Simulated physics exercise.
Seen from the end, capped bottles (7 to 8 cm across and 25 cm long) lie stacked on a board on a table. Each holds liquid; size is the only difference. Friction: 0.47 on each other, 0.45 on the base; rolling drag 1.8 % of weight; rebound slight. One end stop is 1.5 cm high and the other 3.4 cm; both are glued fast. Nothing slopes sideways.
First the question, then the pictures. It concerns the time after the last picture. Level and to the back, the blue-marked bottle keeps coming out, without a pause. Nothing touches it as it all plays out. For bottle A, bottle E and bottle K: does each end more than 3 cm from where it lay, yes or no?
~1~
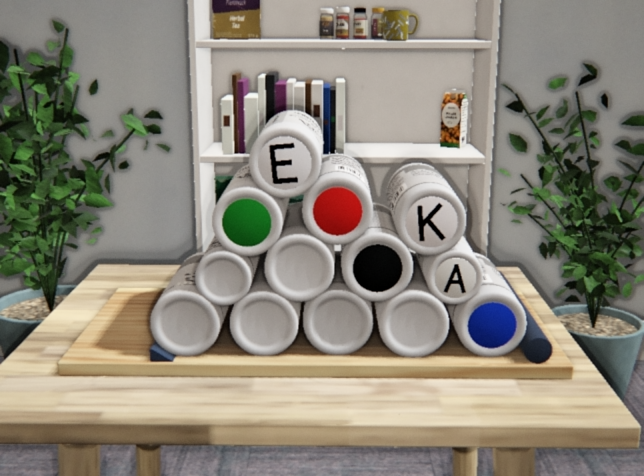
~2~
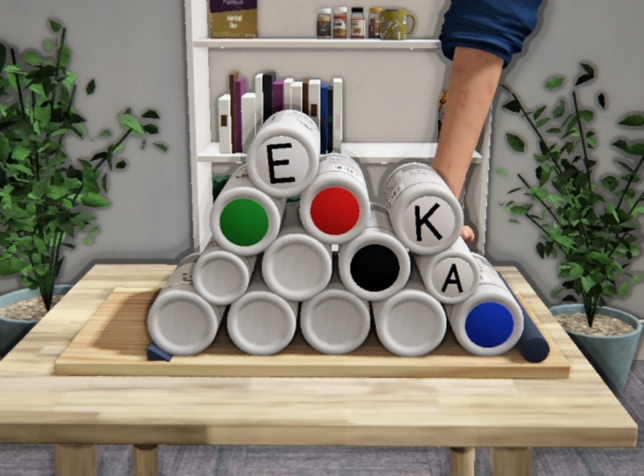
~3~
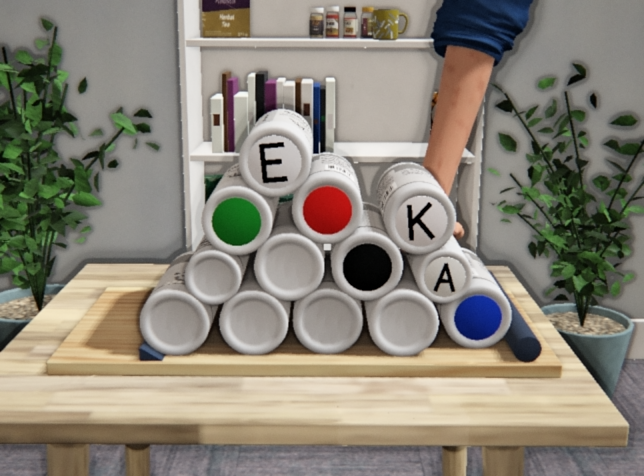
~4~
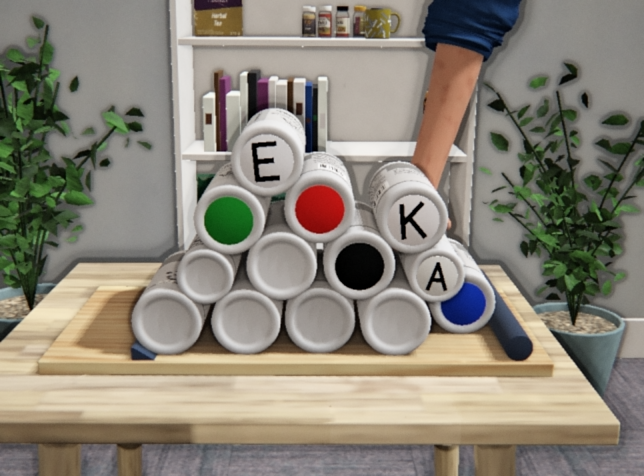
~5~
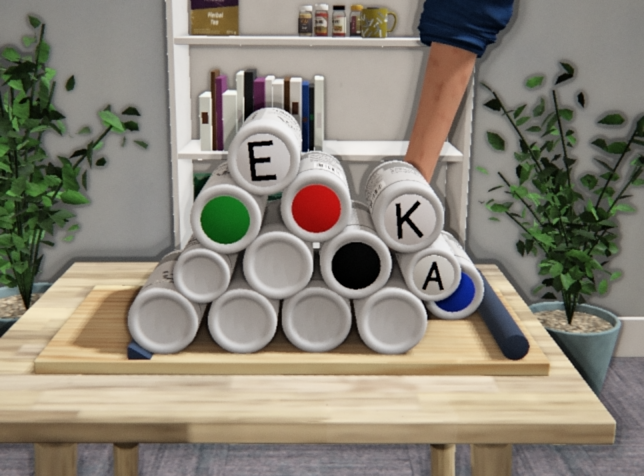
A: Yes, E: No, K: Yes.
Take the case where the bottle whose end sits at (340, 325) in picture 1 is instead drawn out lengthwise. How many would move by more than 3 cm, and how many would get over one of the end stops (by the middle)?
First count 0, second count 0.
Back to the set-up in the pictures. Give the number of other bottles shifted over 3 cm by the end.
The number comes to 2.
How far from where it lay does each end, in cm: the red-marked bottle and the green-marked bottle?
Red-marked bottle: 2, green-marked bottle: 0.
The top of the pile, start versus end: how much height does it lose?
Something like 1 cm, I'd say.
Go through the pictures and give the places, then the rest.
In the first frame, 13 bottles, 5 on the base, highest (285, 163); A (455, 278), E (285, 163), K (431, 222), blue (492, 326), black (378, 268), green (247, 223), red (338, 212); left wedge (1.5 cm) (152, 350); right round bar (3.4 cm) (540, 338).
In the second frame, the blue-marked bottle has not moved yet, at (489, 325); the rest still.
In the third frame, the blue-marked bottle is 2.2 cm out, at (478, 318); the rest still.
In the fourth frame, the blue-marked bottle is 7 cm out, at (463, 304); the rest still.
In the fifth frame, the blue-marked bottle is 12 cm out, hidden; the rest still; A (433, 276), E (263, 161), K (410, 220).
Then, 0.32 s past the final picture, 0 now displaced over 3 cm; A 1.1 cm right and 1.1 cm down; E in place; K 0.9 cm right and 1.2 cm down.
Then, 0.40 s past the final picture, 2 now displaced over 3 cm; A 3.5 cm right and 6 cm down; E in place; K 3.2 cm right and 6 cm down.
Then, 0.58 s past the final picture, 2 now displaced over 3 cm; A 5 cm right and 7 cm down; E 1.2 cm right and 1 cm down; K 12 cm right and 7 cm down.
Then, 0.72 s past the final picture, 2 now displaced over 3 cm; 1 over the right round bar; A 5 cm right and 7 cm down; E 1.2 cm right and 1 cm down; K 21 cm right and 14 cm down.
All still, 1.0 s past the final picture, 2 moved over 3 cm; 1 over the right round bar; A 5 cm right and 7 cm down; E 1.2 cm right and 1 cm down; K fallen off to the right; top of the pile 28 cm high, from 29 cm.
